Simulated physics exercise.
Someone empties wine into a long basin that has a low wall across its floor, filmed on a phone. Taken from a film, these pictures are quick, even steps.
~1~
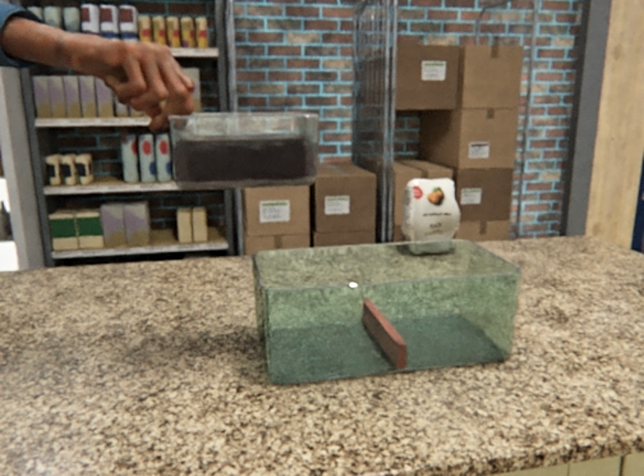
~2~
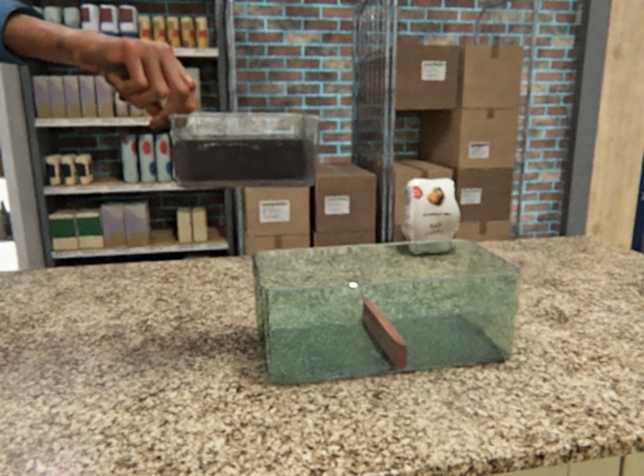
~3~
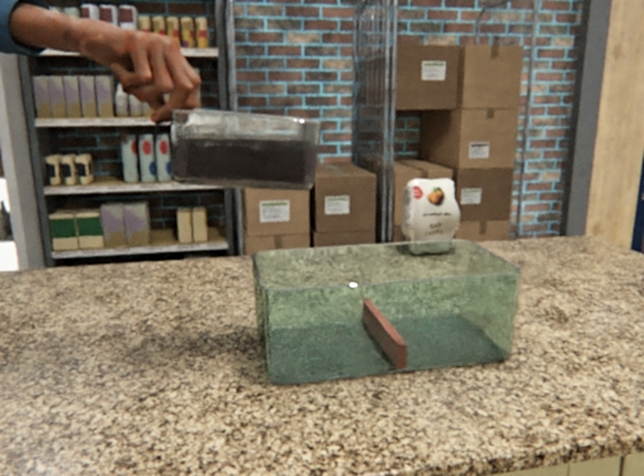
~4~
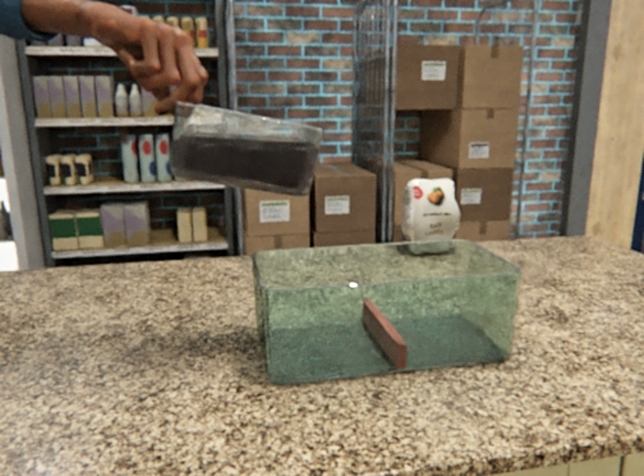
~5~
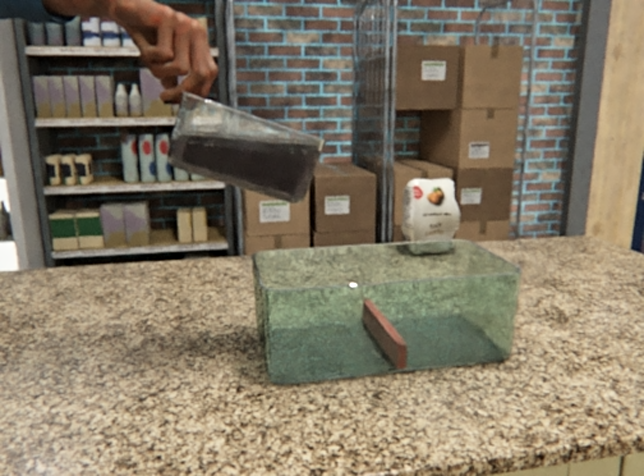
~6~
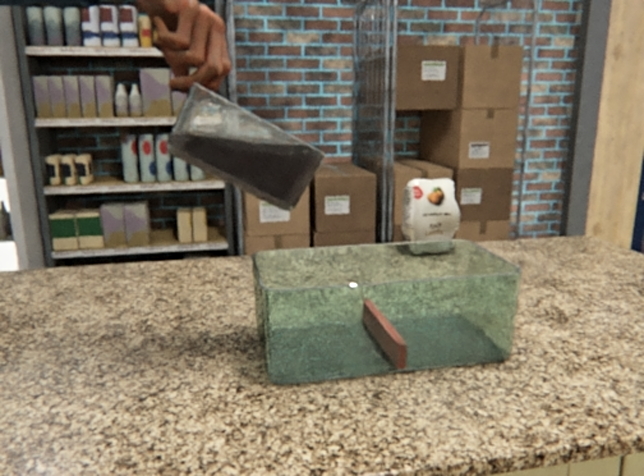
A clear container of dark wine, held up by a hand on the left, tilted slowly and then more steeply down to the right above a long glass basin with a low reddish wall inside.
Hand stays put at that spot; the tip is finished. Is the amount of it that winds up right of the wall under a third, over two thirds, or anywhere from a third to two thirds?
In the end it is under a third.
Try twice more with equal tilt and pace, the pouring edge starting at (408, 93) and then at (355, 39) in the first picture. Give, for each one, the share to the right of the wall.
First try: About 80 %; second try: About 65 %.
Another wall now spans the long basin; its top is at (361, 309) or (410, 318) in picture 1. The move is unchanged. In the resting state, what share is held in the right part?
It works out to around 45 per cent for the first and around 15 per cent for the second.
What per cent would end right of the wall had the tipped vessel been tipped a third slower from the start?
I'd say close to 25 %.
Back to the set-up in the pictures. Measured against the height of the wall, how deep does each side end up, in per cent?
Left part: 80 per cent, right part: 10 per cent.
A moment on, the tilt is 82° and 31 per cent is still to pour, 24 is left of the wall and 0 right of it.
Next, the tilt is 94° and 12 per cent is still to pour, 75 is left of the wall and 8 right of it.
Then the tilt is 94° and 4 per cent is still to pour, 77 is left of the wall and 13 right of it.
Later the tilt is 94° and 2 per cent is still to pour, 81 is left of the wall and 14 right of it.
In the end 82 per cent lies left of the wall, 14 right of it and 3 outside.
